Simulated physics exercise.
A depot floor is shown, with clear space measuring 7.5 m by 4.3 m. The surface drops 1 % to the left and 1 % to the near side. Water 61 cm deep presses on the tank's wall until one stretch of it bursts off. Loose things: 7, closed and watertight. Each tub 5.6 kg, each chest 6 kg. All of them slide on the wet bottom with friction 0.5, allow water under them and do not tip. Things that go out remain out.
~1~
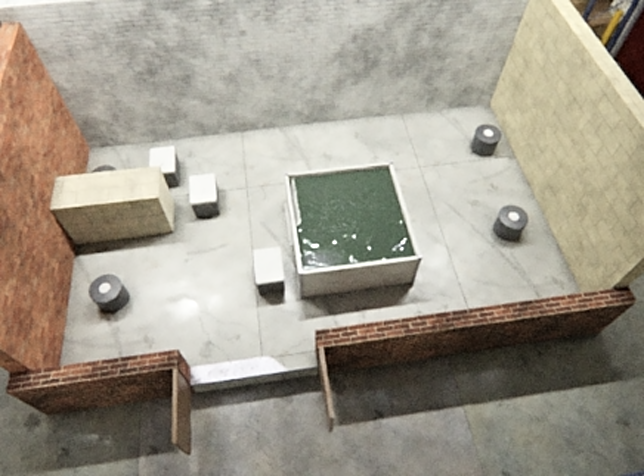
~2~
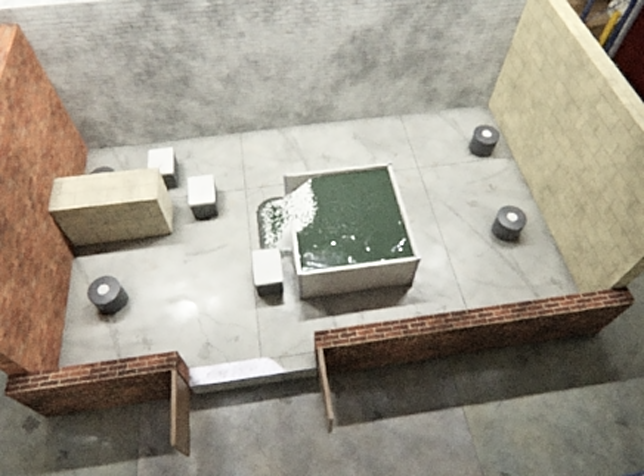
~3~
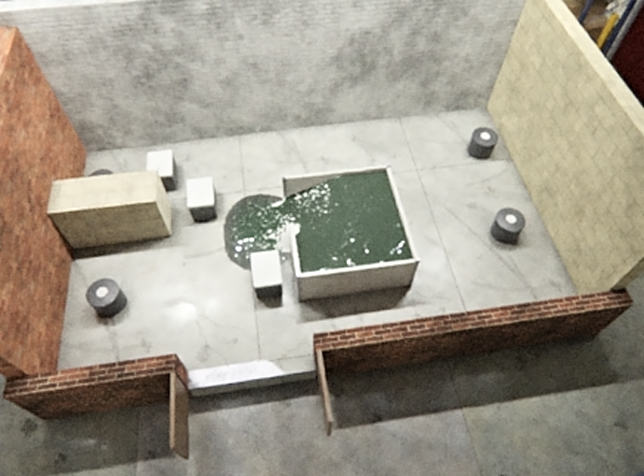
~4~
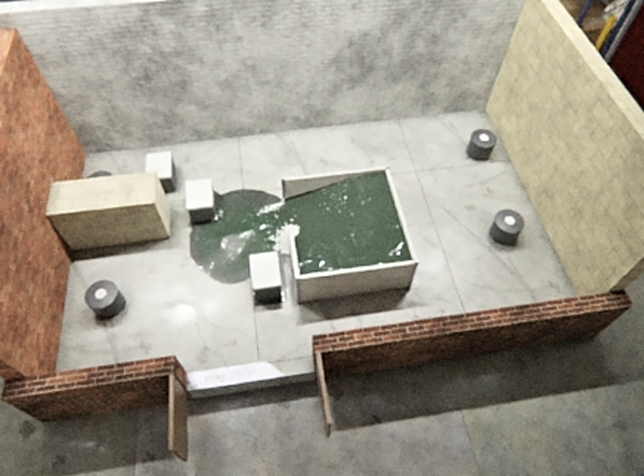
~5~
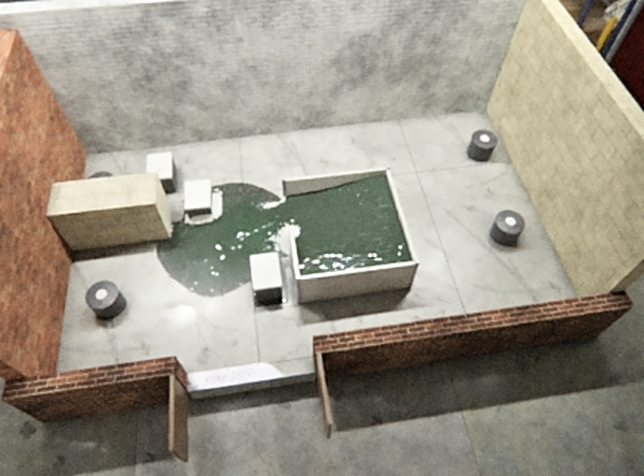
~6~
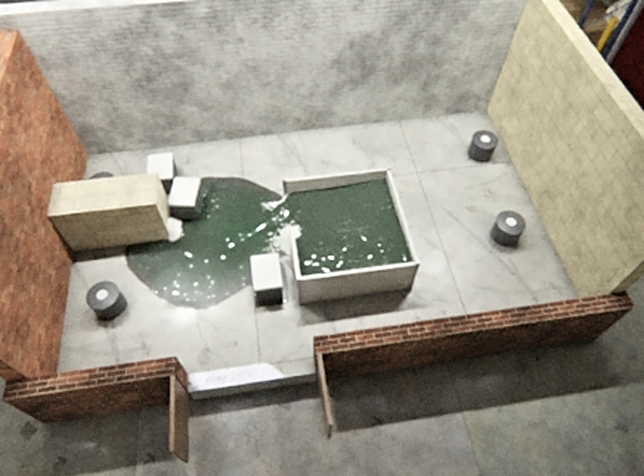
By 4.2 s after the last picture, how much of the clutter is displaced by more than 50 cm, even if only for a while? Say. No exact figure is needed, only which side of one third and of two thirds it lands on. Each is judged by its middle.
Pretty sure it's one-third to two-thirds.
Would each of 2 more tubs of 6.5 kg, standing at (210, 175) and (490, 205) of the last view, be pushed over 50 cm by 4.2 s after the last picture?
Respectively beyond that and inside that.
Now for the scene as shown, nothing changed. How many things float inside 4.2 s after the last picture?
Total: 5.
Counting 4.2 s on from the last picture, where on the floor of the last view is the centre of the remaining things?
They're centred close to (300, 207).
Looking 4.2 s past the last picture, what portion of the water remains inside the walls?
Around 98 per cent of the water is still in there.
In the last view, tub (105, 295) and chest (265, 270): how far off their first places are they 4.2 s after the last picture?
In order: 250 cm and 40 cm.
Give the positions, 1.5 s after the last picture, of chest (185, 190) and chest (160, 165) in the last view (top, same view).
First one near (111, 150), second near (85, 149).
Then, 0.4 s after the last picture 0 of 7 are over 50 cm from their spots; 1 afloat.
Then, 1.5 s after the last picture 3 of 7 are over 50 cm from their spots; 3 afloat.
Then, 2.8 s after the last picture 3 of 7 are over 50 cm from their spots; 4 afloat.
Then, 4.2 s after the last picture 3 of 7 are over 50 cm from their spots, and 4 have been at some point; 5 afloat.
